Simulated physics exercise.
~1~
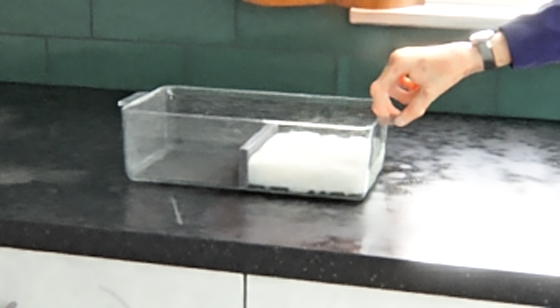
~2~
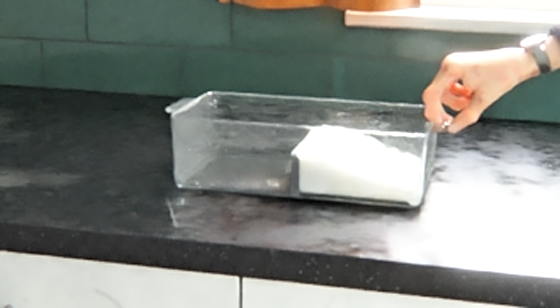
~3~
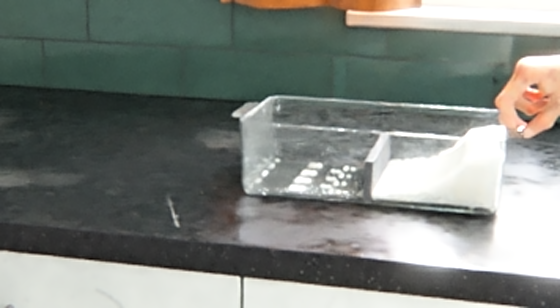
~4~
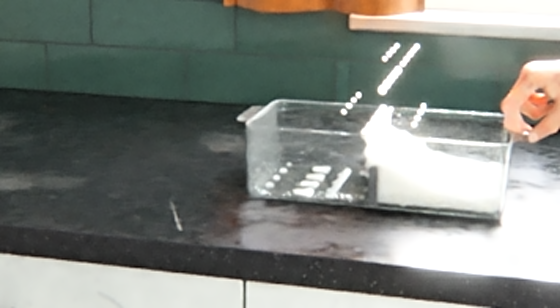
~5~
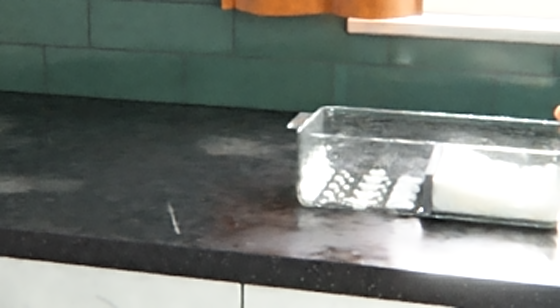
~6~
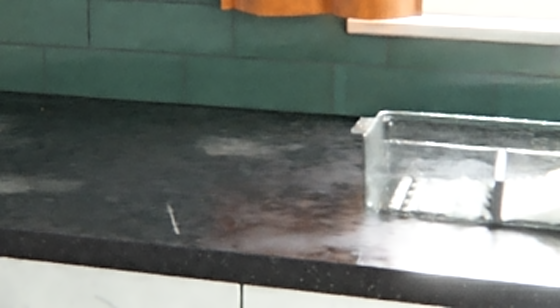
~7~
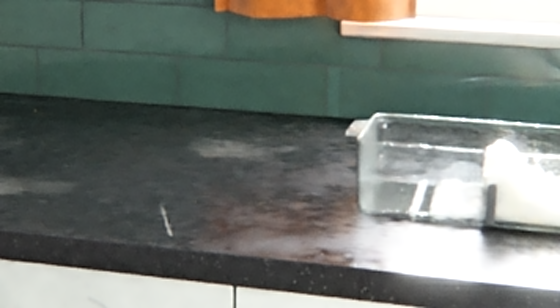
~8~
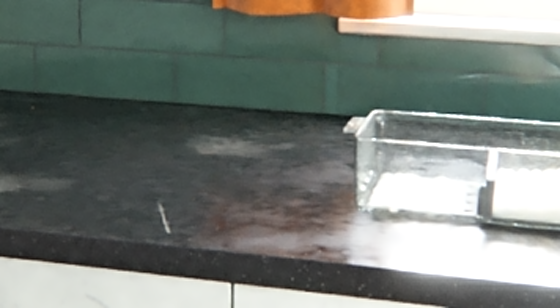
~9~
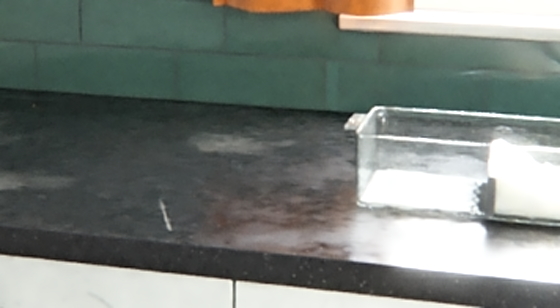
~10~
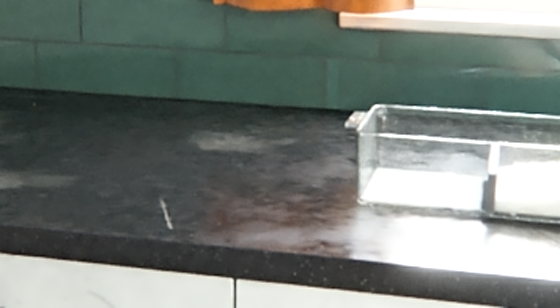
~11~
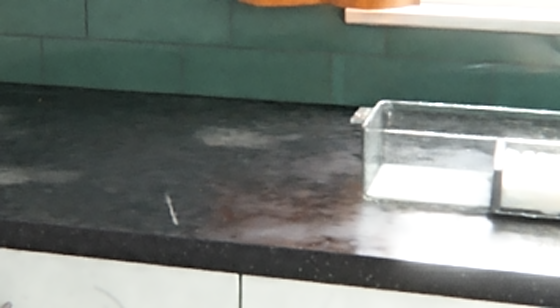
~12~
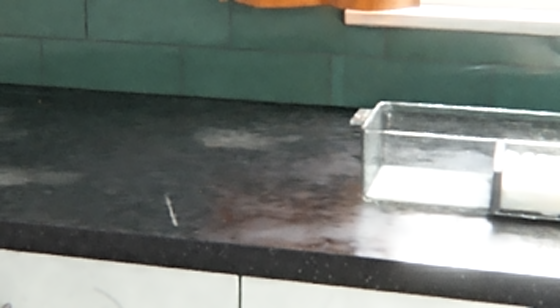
White liquid surges inside a clear, rectangular food box as a hand drags it to the right over a dark, speckled worktop, seen from the front and slightly above. Green tiles line the wall behind, with white cupboard fronts below. At first the milk sits only right of a fixed divider. It tilts and heaps up as the box slides, then splashes over the divider, with drops flying above the rim. After a pause, a second pull carries the box partly out of view, and more milk crosses. It finally settles, leaving a shallow white layer on the left.
